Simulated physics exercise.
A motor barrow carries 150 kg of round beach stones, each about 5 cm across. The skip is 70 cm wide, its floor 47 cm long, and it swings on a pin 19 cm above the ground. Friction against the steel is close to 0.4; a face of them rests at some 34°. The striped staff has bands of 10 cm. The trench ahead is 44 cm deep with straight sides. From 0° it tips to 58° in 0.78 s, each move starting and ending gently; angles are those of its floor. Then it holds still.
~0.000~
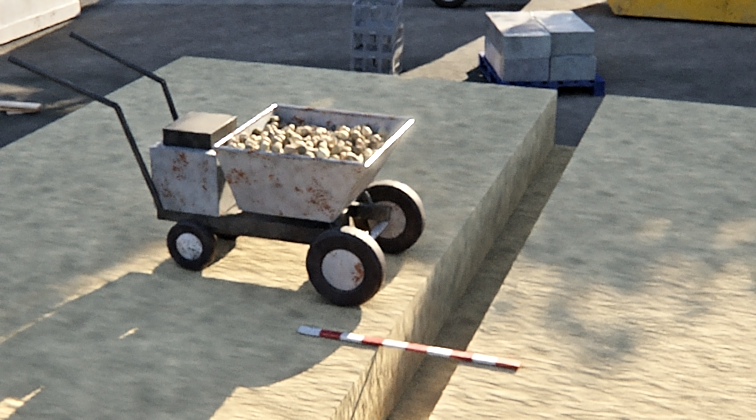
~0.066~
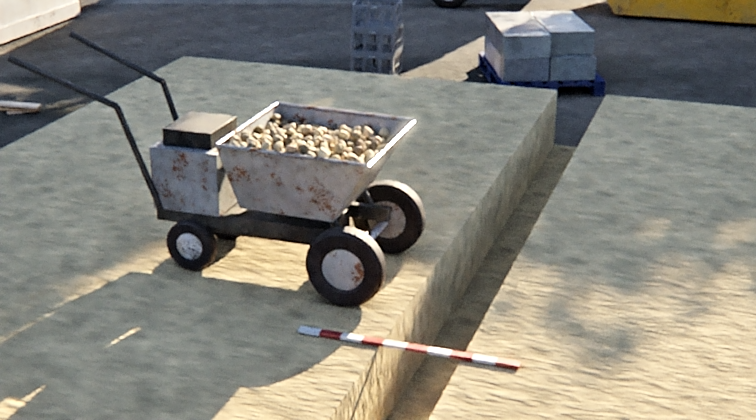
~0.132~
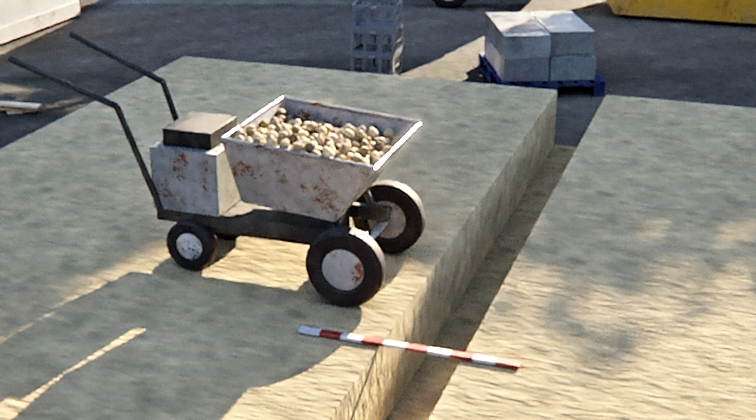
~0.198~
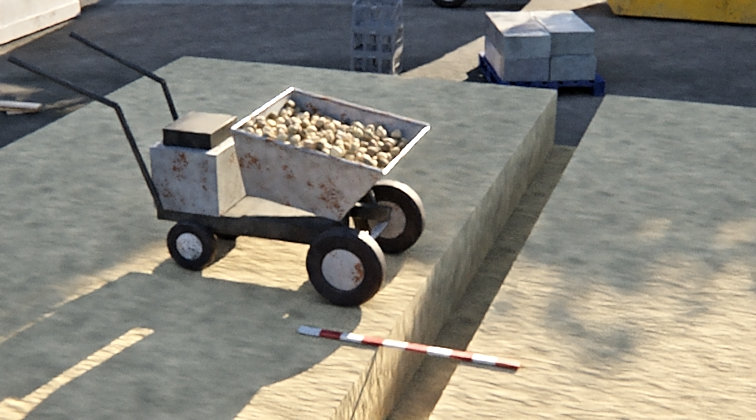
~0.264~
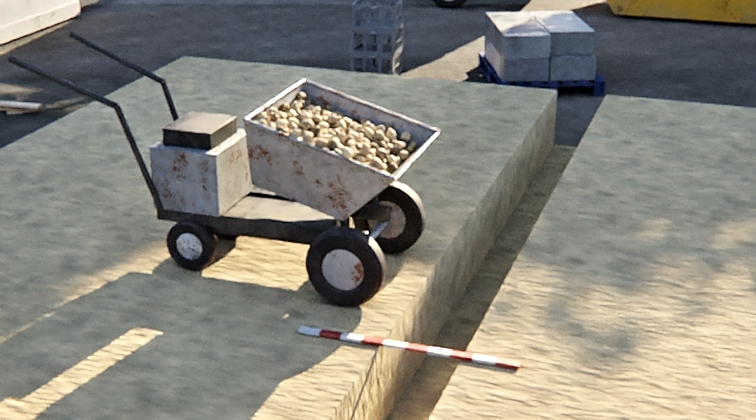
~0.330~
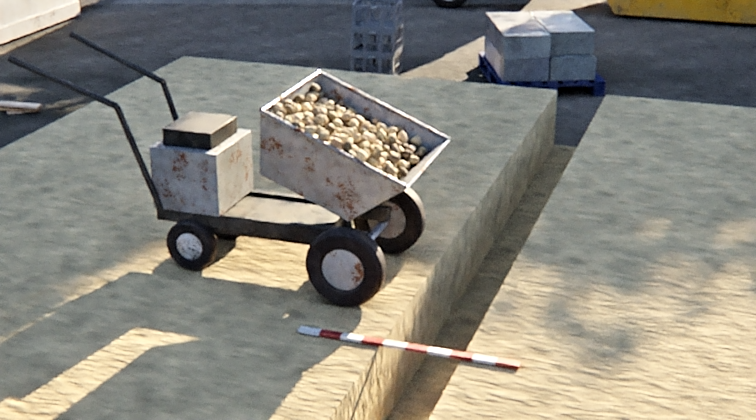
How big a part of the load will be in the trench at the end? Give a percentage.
Roughly 18 per cent ends in the trench.
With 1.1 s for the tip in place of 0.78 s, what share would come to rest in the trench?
It would be near 20 per cent.
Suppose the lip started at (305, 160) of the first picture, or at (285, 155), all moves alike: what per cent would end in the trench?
Near 50 per cent from the first place, 50 from the second.
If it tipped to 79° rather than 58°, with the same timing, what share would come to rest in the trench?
Then about 30 per cent.
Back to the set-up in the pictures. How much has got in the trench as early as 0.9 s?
Some 5 per cent.
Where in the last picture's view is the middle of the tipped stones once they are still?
Near (531, 296).
After 0.6 s the floor is at 49°; 100 % in the skip; the foremost stones are at (441, 202).
After 0.9 s the floor is at 58°; 87 % in the skip, 6 % in the trench, 6 % past the trench; the foremost stones are at (527, 292).
After 1.2 s the floor is at 58°; 57 % in the skip, 8 % in the trench, 36 % past the trench; the foremost stones are at (648, 334).
After 3.2 s the floor is at 58°; 42 % in the skip, 18 % in the trench, 40 % past the trench; the foremost stones are past the picture's edge.
